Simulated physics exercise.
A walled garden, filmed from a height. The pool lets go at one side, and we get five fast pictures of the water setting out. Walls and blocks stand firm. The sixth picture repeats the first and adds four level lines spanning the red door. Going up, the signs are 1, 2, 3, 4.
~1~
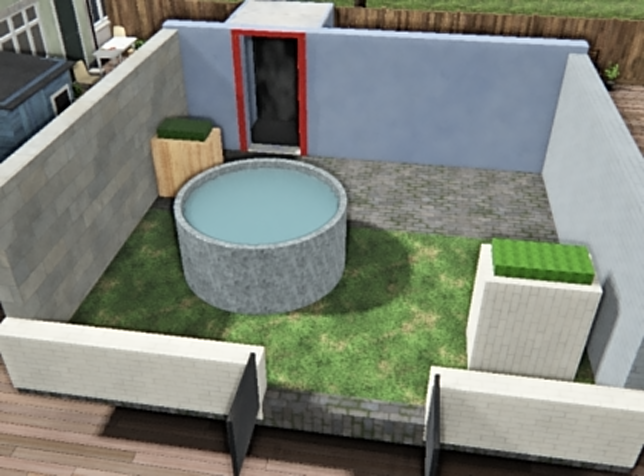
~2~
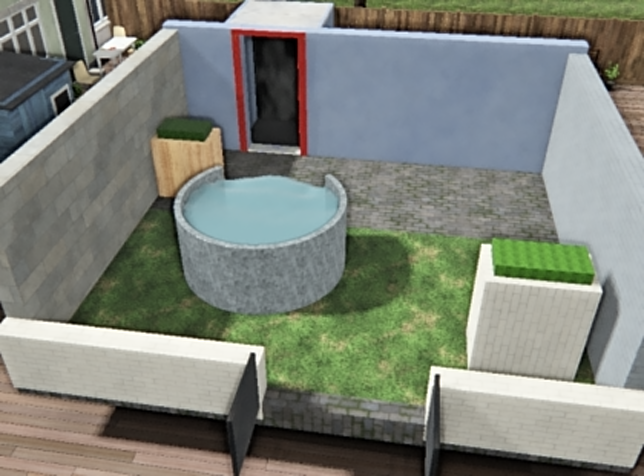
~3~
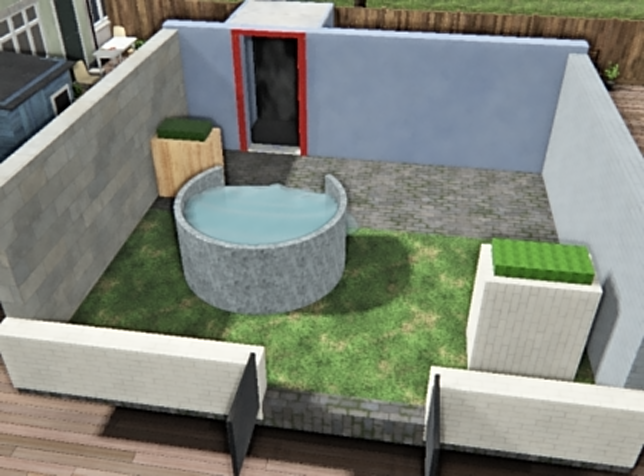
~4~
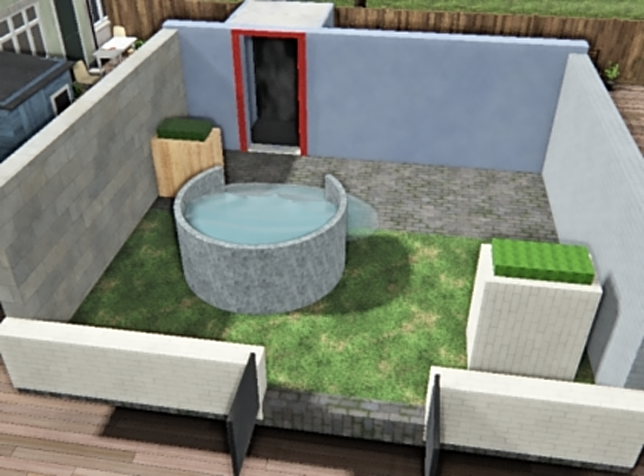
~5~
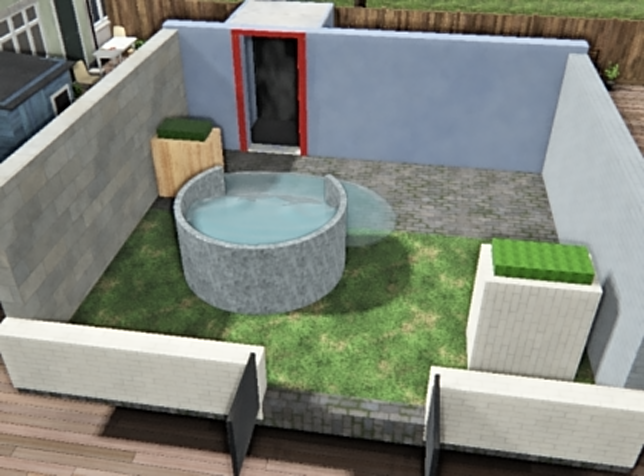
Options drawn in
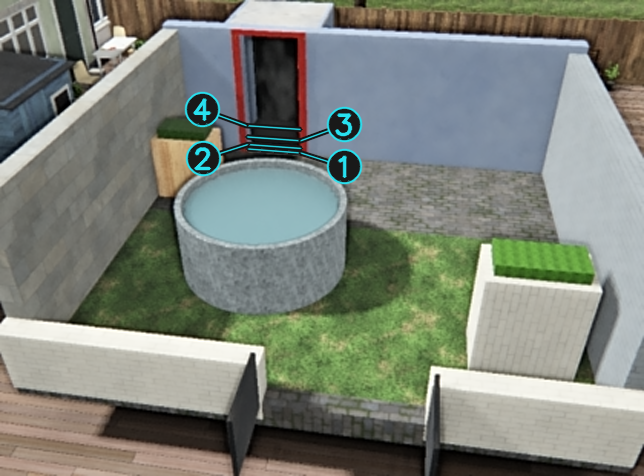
The footage shows a walled garden with a round stone pool, a red doorway and an open gate; the pool's back wall section disappears, and water emerges behind it and spreads rightward over the paving and grass.
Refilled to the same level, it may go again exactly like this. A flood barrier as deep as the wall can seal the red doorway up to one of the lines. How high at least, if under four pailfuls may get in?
The limit is 4.
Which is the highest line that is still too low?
3.
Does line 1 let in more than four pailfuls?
Yes.
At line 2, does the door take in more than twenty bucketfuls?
Yes.
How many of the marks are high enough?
One of the four.
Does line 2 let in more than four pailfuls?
Yes, it does.
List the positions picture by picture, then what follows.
Water in the pool at rest, its middle at (262, 204); foot of the red doorway at (274, 153); open gate at (347, 353).
Water covers 2 % of the ground, its front hidden from here.
Water covers 5 % of the ground, its front hidden from here.
Water covers 10 % of the ground and shows as far out as (372, 211).
Water covers 15 % of the ground and shows as far out as (389, 210).
On the marked copy, 1 at (274, 150); 2 at (274, 146); 3 at (273, 138); 4 at (273, 127); from the bottom up 1, 2, 3, 4.
With 1, dozens of bucketfuls pour in.
With 2, dozens of bucketfuls pour in.
With 3, about 14 bucketfuls get in.
With 4, a splash gets over, under a bucket.
